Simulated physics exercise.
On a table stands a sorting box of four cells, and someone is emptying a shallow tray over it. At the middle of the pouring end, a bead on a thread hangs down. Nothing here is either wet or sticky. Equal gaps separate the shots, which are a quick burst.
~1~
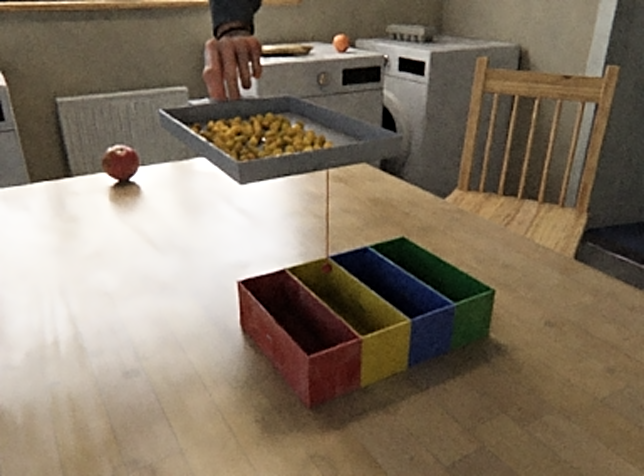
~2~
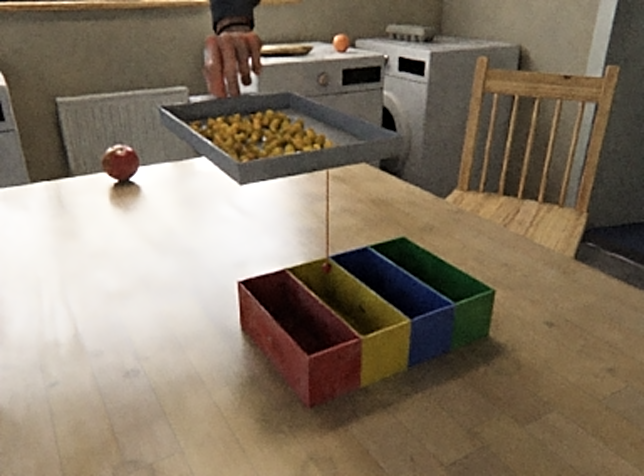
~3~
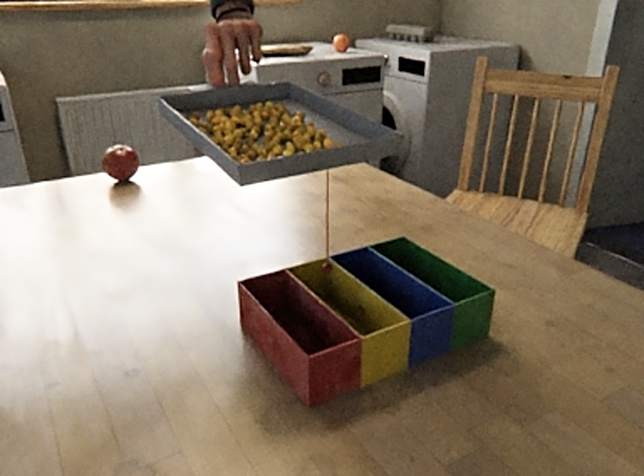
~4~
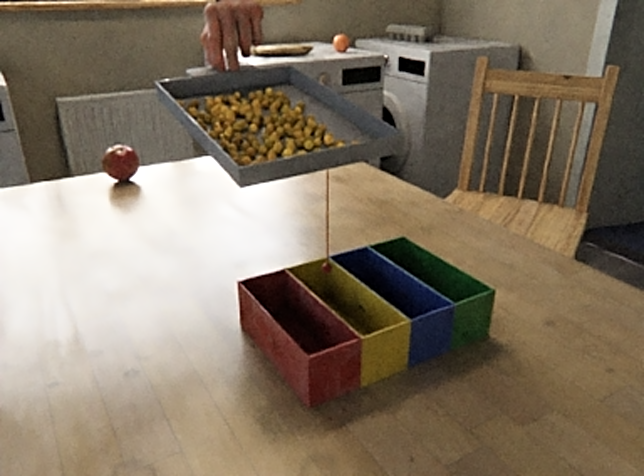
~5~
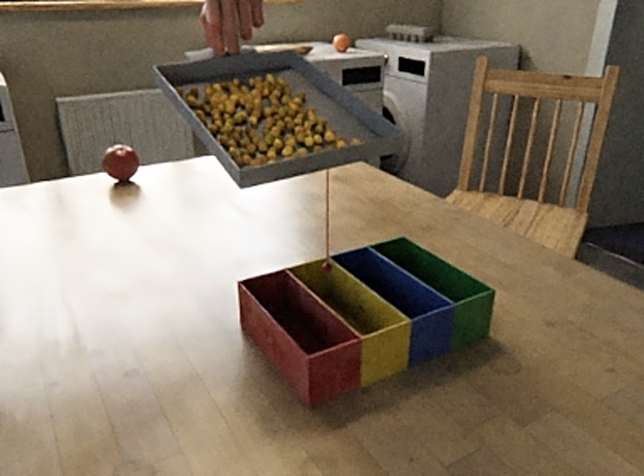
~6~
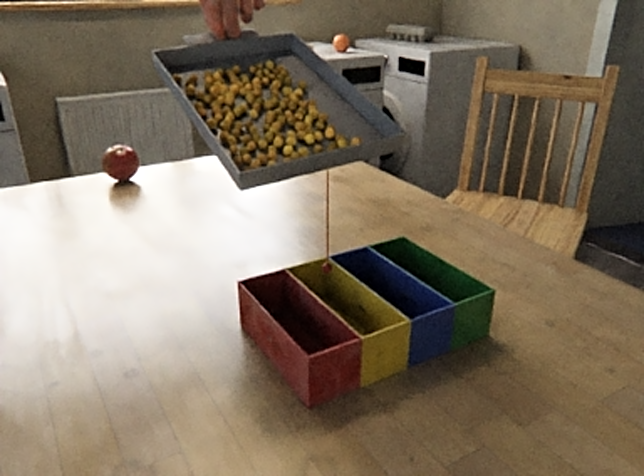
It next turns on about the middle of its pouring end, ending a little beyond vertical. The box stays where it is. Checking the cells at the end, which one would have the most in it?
The red cell would have the most in it.
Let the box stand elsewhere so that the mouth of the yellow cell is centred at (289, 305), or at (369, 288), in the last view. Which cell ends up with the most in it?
Try 1 - that yellow cell; try 2 - the red one.
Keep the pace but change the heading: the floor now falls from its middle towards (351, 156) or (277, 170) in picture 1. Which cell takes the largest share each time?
The blue one; that red cell.
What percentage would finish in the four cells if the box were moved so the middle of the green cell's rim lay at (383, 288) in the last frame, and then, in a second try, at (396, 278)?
Roughly 100 per cent the first time and 100 per cent the second.
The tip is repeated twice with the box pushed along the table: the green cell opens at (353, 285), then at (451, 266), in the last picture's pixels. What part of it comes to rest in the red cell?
Roughly 0 % and 30 %.
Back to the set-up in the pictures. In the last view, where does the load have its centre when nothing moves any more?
Roughly at (309, 365), give or take.
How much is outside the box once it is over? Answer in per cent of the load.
I'd say around 30 per cent.
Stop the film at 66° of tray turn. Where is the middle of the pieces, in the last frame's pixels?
Check around (284, 130) in the last picture.
Just after the last frame, tray tipped steeply; every one on the tray.
A moment on, tray tipped past a quarter turn; almost all on the tray; just a few in the red cell; just a few falling or outside the box.
Further on, tray tipped past a quarter turn; roughly a third in the red cell; roughly a quarter in the yellow cell; about a tenth in the blue cell; roughly a third falling or outside the box.
When it is over, tray tipped past a quarter turn; roughly a third in the red cell; roughly a quarter in the yellow cell; about a tenth in the blue cell; not one in the green cell; roughly a third outside the box.
